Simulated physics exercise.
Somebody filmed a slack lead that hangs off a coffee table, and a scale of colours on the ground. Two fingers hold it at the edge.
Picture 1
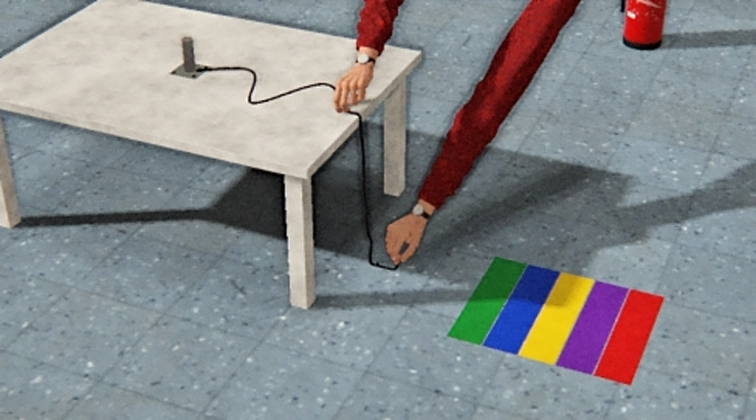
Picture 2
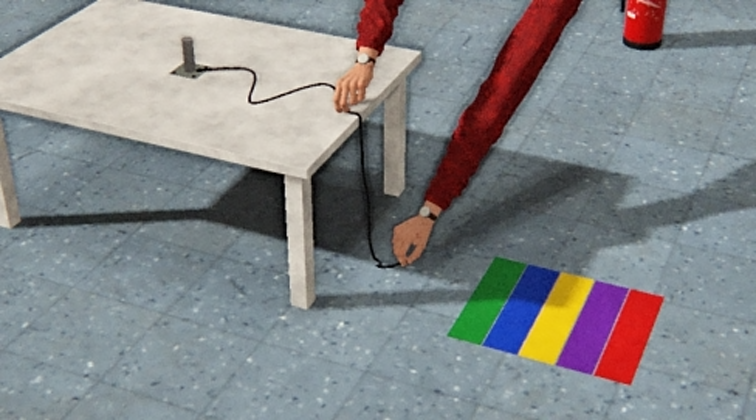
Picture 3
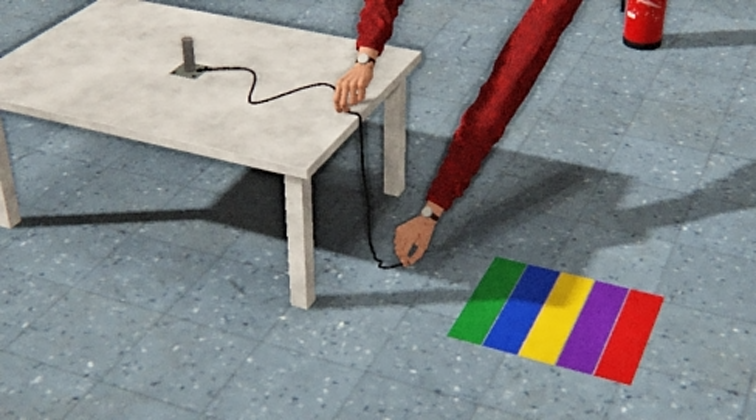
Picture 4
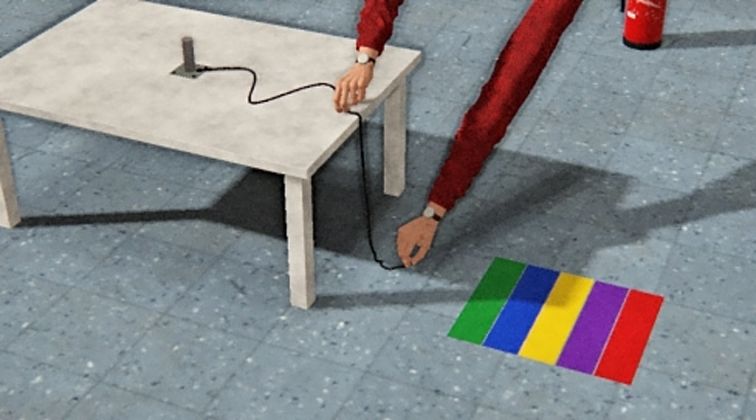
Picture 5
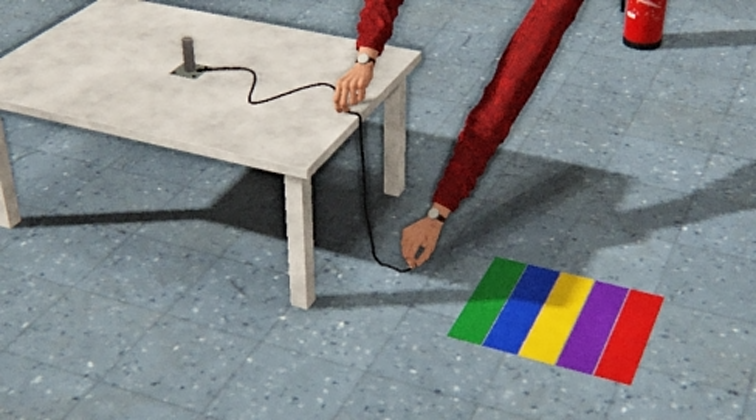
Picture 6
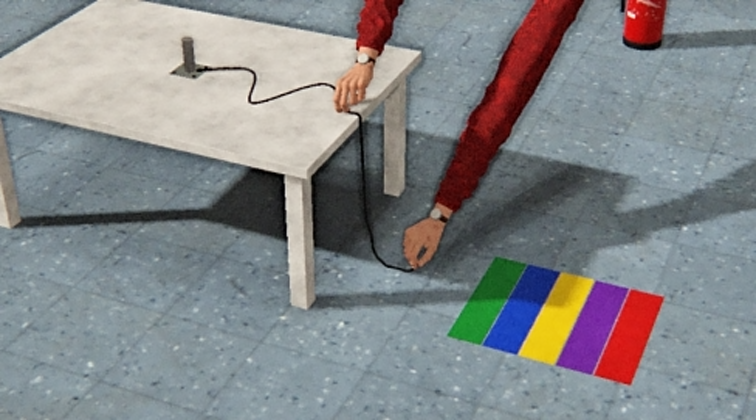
On a speckled grey floor beside a pale coffee table, one hand holds a dark lead at the table's edge while another grips its hanging end near a striped colour scale. The lower hand then shifts the end slightly to the right, slowly, while the upper hand stays still.
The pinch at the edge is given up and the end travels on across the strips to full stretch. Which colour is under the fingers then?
It gets as far as the red strip.
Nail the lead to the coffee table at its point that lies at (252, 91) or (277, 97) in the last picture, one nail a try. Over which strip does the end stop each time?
Taking them in turn: Purple; yellow.
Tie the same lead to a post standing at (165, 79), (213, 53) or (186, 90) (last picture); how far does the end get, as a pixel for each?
In that order: (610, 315), (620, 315) and (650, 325).
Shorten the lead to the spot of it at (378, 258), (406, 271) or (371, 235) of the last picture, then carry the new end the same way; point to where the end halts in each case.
About (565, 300), (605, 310) and (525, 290).
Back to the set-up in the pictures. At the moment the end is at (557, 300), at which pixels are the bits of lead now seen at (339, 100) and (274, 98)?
They go to (378, 170) and to (330, 102).
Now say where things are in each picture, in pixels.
The first frame shows end (399, 260); green (472, 325); blue (508, 334); yellow (544, 344); purple (581, 353); red (619, 363).
The second frame shows end (407, 262); lead through (235, 68) (249, 98) (311, 86) (341, 110) (363, 172) (370, 240).
The third frame shows end (409, 263).
The fourth frame shows end (411, 263); lead through (235, 68) (249, 98) (311, 86) (341, 110) (364, 172) (370, 240).
The fifth frame shows end (415, 264).
The sixth frame shows end (417, 265); lead through (235, 68) (249, 98) (311, 86) (341, 110) (363, 171) (372, 240).
Soon after, end near (557, 300); over yellow.
Then, end near (603, 311); over purple.
At full stretch, end near (630, 318); over red. The red one.
